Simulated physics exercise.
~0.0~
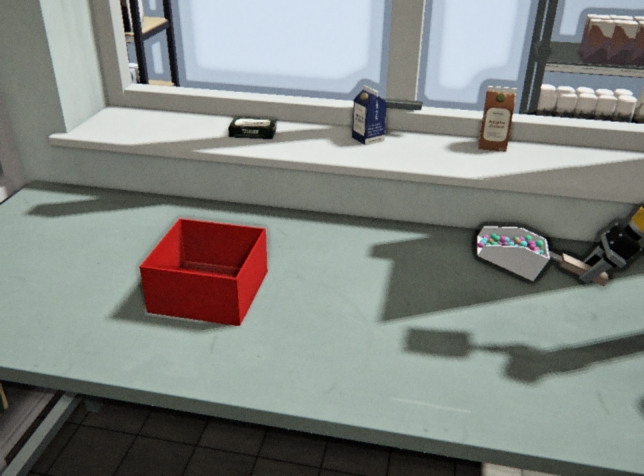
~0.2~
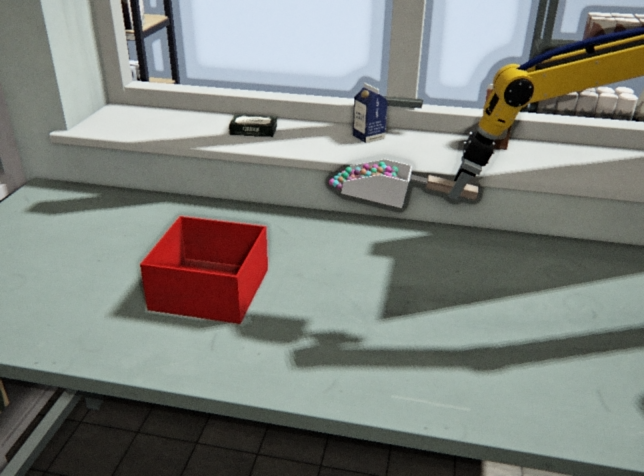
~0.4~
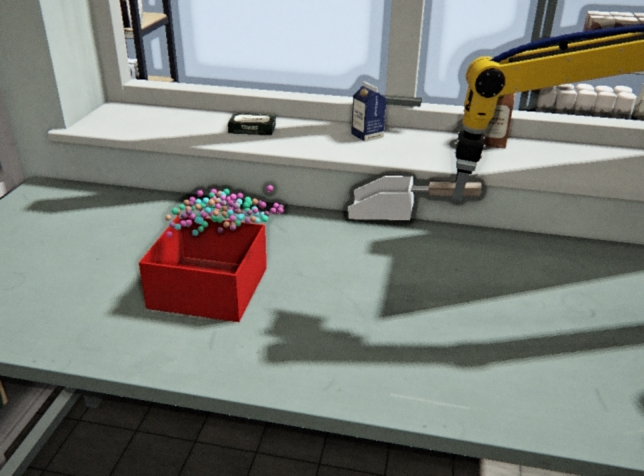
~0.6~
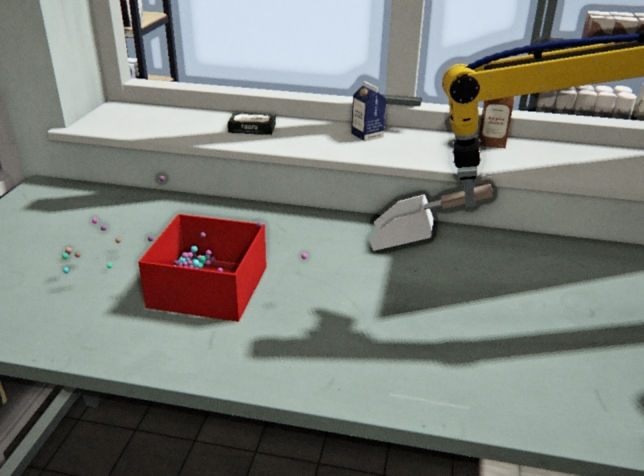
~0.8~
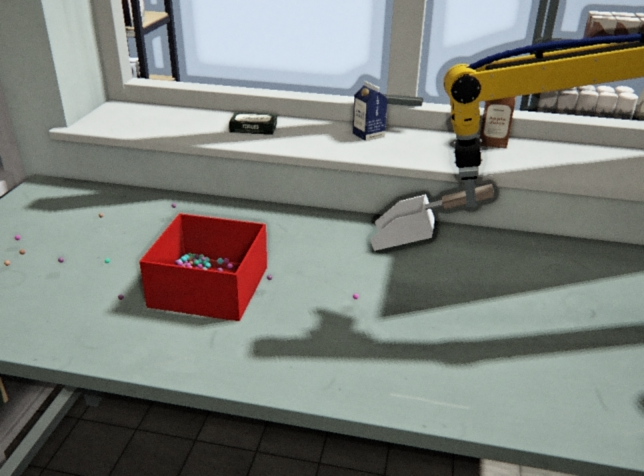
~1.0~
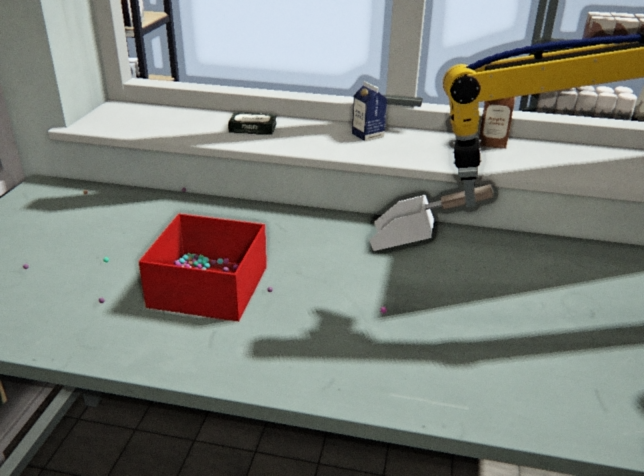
In a bright room seen from above at an angle, a pale green table stands below a white windowsill holding a small black item, a blue carton and a brown one. An open red box sits left of centre, and a yellow robotic arm at the right holds a pale scoop heaped with colourful round sweets. The arm swings the scoop left and raises it, then tips it forward, flinging the sweets through the air toward the box. Most drop inside, while some bounce out or scatter across the table. Finally, the arm holds still with the emptied scoop tilted down, and a few sweets lie around the box.
